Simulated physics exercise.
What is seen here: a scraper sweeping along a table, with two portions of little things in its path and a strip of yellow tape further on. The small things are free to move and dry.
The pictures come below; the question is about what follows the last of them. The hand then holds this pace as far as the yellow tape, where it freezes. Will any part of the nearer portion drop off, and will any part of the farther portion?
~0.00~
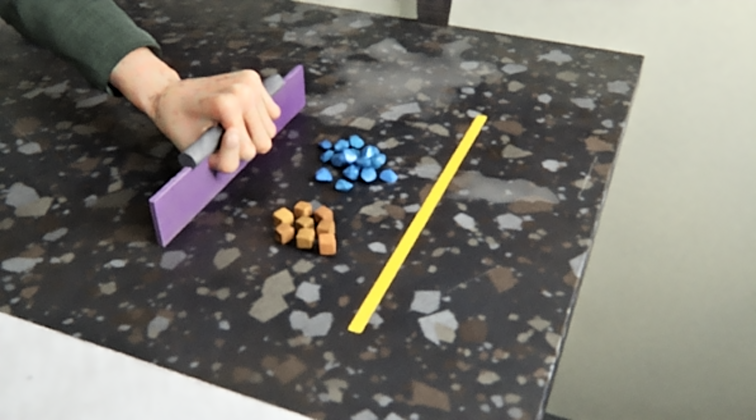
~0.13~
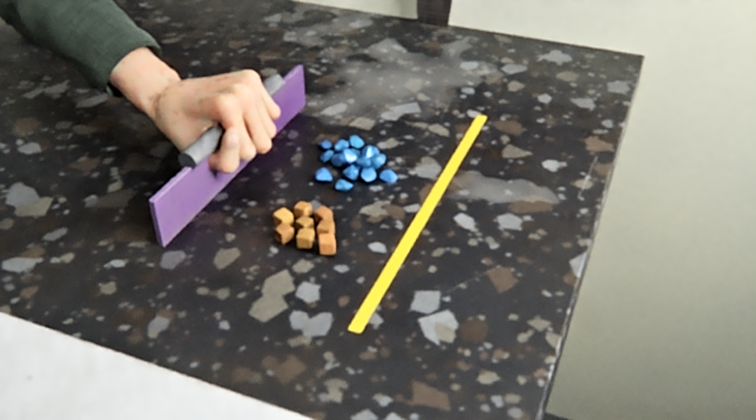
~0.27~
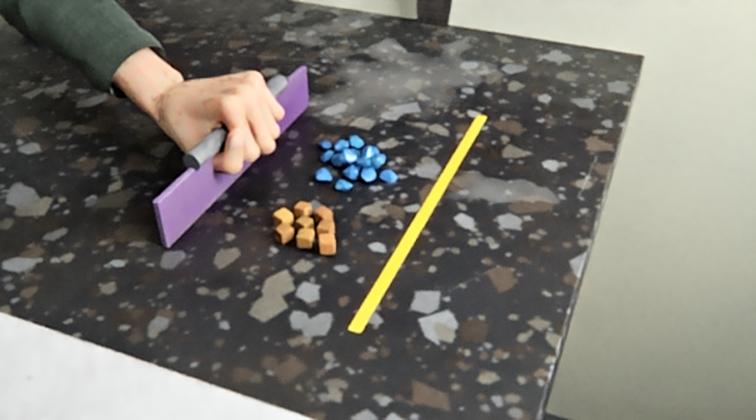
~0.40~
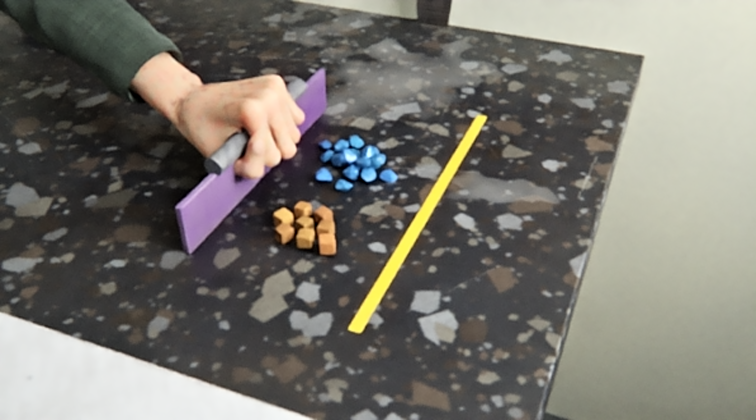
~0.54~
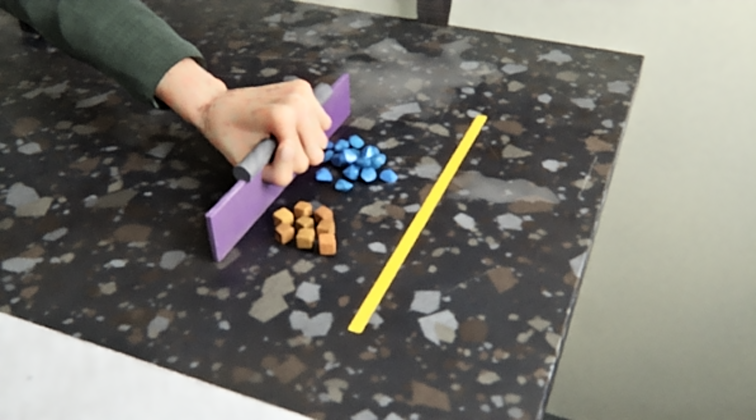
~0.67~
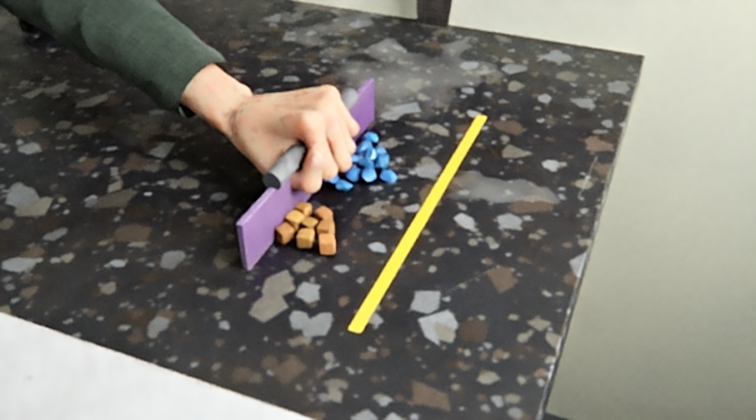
In order: The nearer portion will not lose anything to the drop; the farther portion will not lose anything to the drop.
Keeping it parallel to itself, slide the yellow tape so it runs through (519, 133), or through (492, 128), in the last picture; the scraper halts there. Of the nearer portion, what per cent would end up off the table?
First stop: 0 % off the table; second stop: 0 %.
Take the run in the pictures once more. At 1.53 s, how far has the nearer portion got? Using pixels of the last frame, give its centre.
Its centre lies roughly at (428, 253).
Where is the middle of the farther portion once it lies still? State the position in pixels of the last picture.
Its middle ends up near (467, 187).
After 0.95 s, scraper still moving, near (378, 155); nearer portion all on the table, its front near (389, 242); farther portion all on the table, its front near (440, 177).
After 1.25 s, scraper stopped at the yellow tape; nearer portion all on the table, its front near (453, 258); farther portion all on the table, its front near (497, 190).
After 1.53 s, scraper stopped at the yellow tape; nearer portion all on the table, its front near (453, 258); farther portion all on the table, its front near (498, 191).
In the end (1.7 s), scraper stopped at the yellow tape; nearer portion all on the table, its front near (453, 258); farther portion all on the table, its front near (498, 191).
